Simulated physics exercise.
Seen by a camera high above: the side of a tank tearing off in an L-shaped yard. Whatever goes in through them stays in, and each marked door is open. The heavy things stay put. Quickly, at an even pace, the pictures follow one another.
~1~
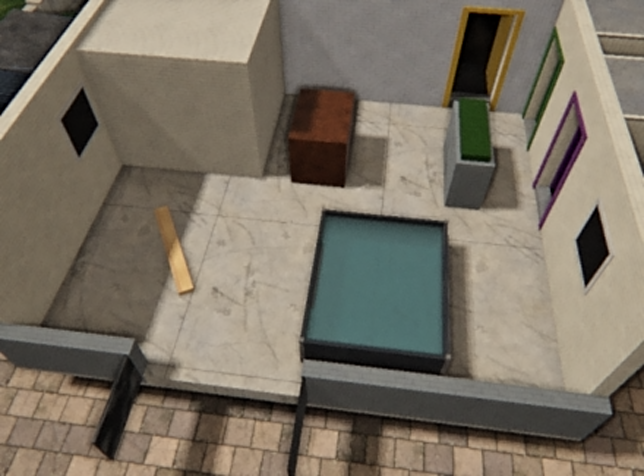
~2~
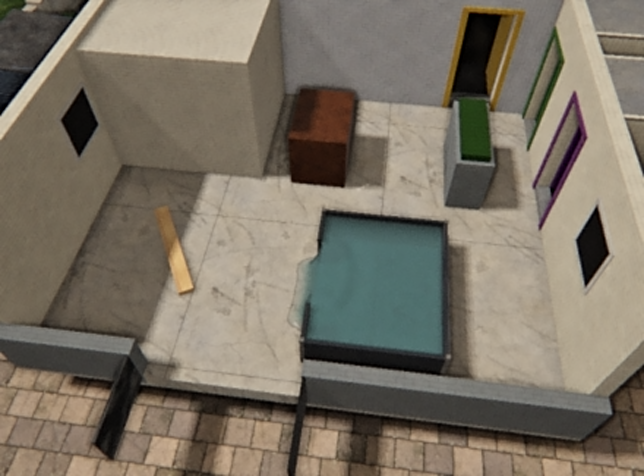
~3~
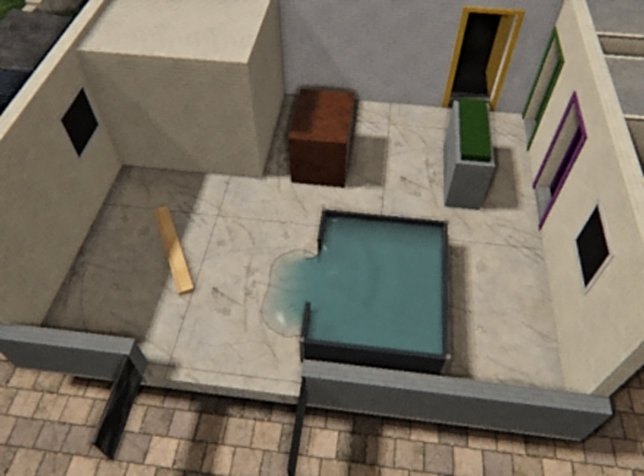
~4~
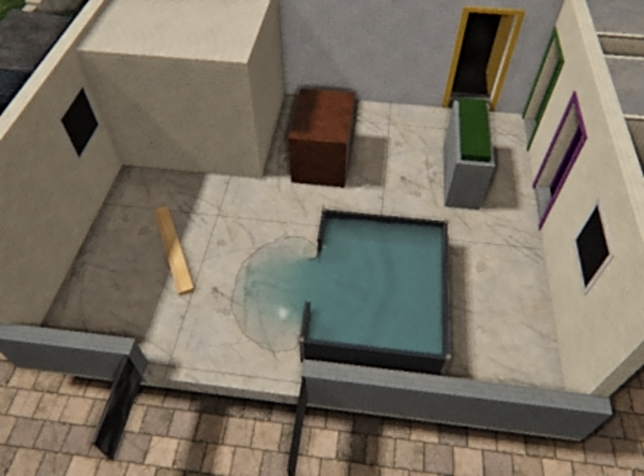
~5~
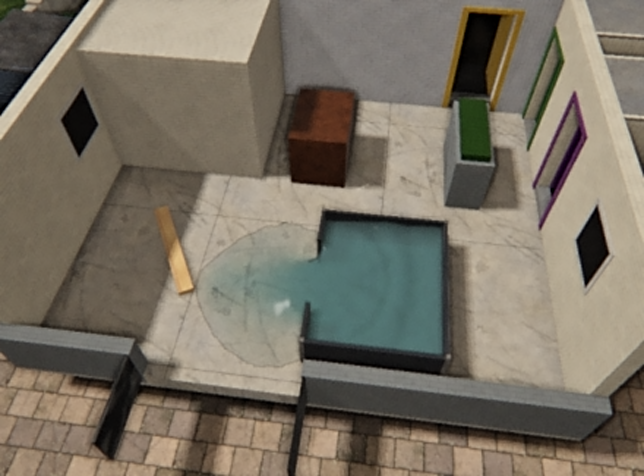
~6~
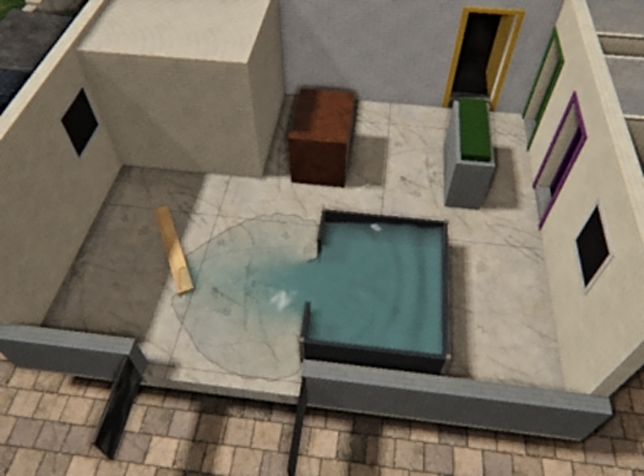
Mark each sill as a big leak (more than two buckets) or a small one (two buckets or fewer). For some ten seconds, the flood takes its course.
Green door: Small; yellow door: Small; purple door: Small.
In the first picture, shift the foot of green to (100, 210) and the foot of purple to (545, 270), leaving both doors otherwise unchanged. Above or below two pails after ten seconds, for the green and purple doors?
Note: Green door breaks the limit; purple door keeps within limits.
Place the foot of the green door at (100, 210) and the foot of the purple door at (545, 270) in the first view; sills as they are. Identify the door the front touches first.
The green one gets wet first.
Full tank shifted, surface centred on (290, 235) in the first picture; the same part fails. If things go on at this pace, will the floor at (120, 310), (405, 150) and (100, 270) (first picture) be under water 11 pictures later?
Soaked, spared, soaked.
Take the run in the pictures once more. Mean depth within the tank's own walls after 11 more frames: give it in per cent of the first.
My best guess is about 58 per cent.
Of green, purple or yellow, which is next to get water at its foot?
Soonest: The purple one.
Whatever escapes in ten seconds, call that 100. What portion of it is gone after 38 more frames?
About 40 per cent.
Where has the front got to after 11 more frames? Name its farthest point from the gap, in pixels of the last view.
By then the tip should be at about (122, 166).
A moment on, water covers 30 % of the floor; the green door not reached, the yellow door not reached, the purple door not reached.
Next, water covers 40 % of the floor; the green door not reached, the yellow door not reached, the purple door not reached.
Then, water covers 40 % of the floor; the green door not reached, the yellow door not reached, the purple door not reached.
Later, water covers 50 % of the floor; the green door not reached, the yellow door not reached, the purple door not reached.
In the end, water covers 75 % of the floor; the green door wet at the sill, nothing in, the yellow door not reached, the purple door wet at the sill, nothing in.
